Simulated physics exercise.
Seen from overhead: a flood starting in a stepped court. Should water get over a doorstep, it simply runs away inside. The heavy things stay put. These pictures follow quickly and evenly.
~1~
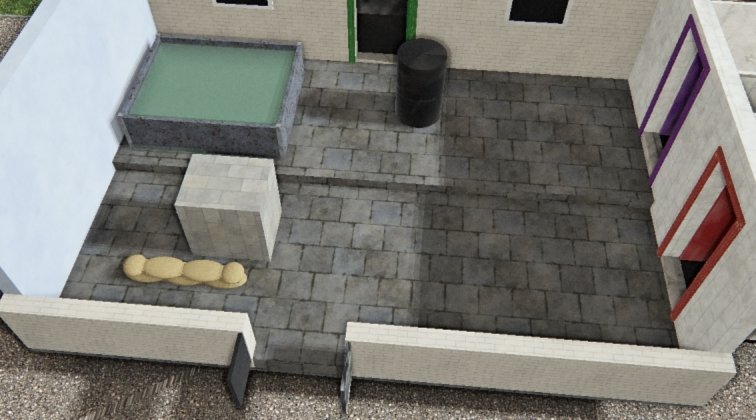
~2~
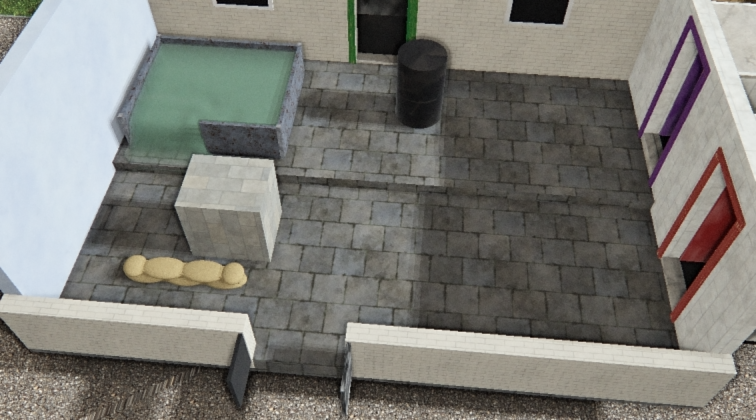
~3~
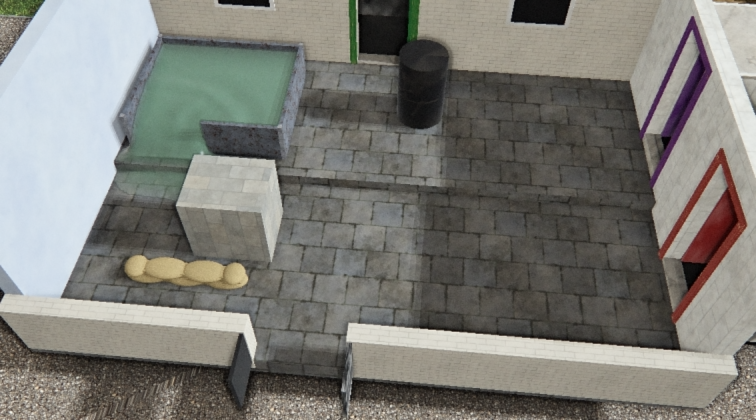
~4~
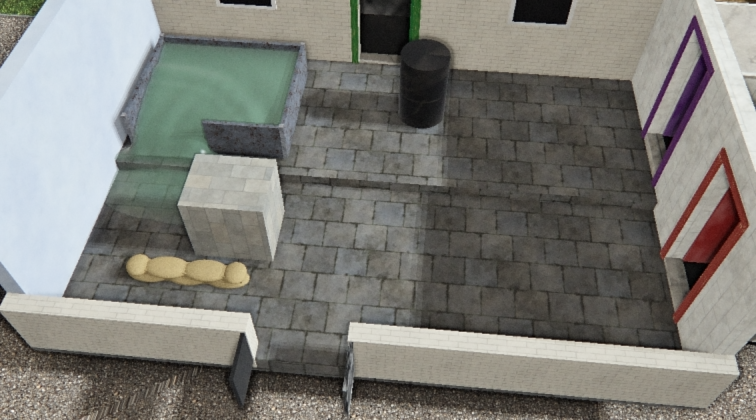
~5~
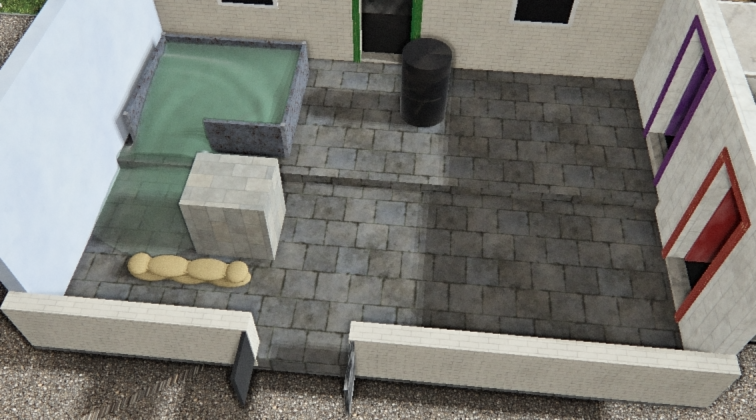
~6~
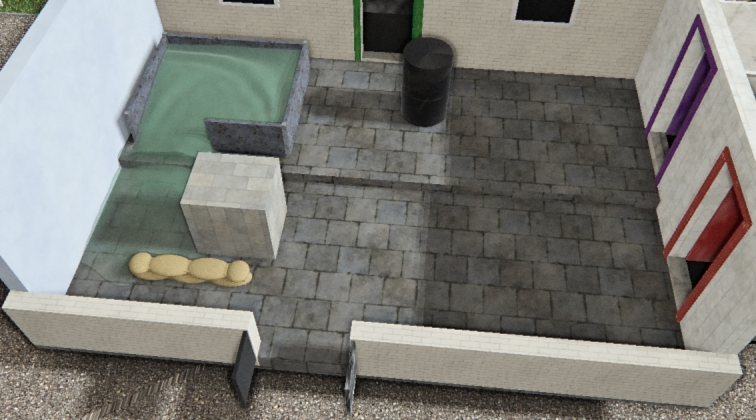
The clip shows a paved, walled court where part of a grey tank's front wall opens at the left, and greenish water pours out, spreading down over the step and past a pale block toward a row of tan sacks.
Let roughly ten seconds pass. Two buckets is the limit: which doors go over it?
The green door stays within two buckets; the red door lets in more than two buckets; the purple door stays within two buckets.
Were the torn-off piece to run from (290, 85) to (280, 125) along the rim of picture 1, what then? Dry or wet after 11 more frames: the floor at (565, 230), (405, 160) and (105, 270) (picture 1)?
Point by point: Soaked; soaked; unwetted.
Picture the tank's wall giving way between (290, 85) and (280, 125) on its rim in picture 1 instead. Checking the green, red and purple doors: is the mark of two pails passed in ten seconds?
The green one tops the mark; the red one tops the mark; the purple one falls short.
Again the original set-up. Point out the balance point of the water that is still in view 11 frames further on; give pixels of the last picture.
I'd say near (195, 164).
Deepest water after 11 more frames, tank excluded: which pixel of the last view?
Estimated pixel: (81, 324).
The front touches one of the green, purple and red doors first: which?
Result: The door marked red.
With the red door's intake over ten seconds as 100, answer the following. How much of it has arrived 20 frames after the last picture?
Estimate: Roughly 0 %.
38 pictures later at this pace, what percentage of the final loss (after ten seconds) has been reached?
Approximately 50 %.
A moment on, water covers 15 % of the floor; the green door not reached, the red door not reached, the purple door not reached.
Next, water covers 20 % of the floor; the green door not reached, the red door not reached, the purple door not reached.
Then, water covers 35 % of the floor; the green door not reached, the red door not reached, the purple door not reached.
Later, water covers 55 % of the floor; the green door not reached, the red door over two buckets in, the purple door not reached.
In the end, water covers 55 % of the floor; the green door not reached, the red door far over two buckets in, the purple door not reached.
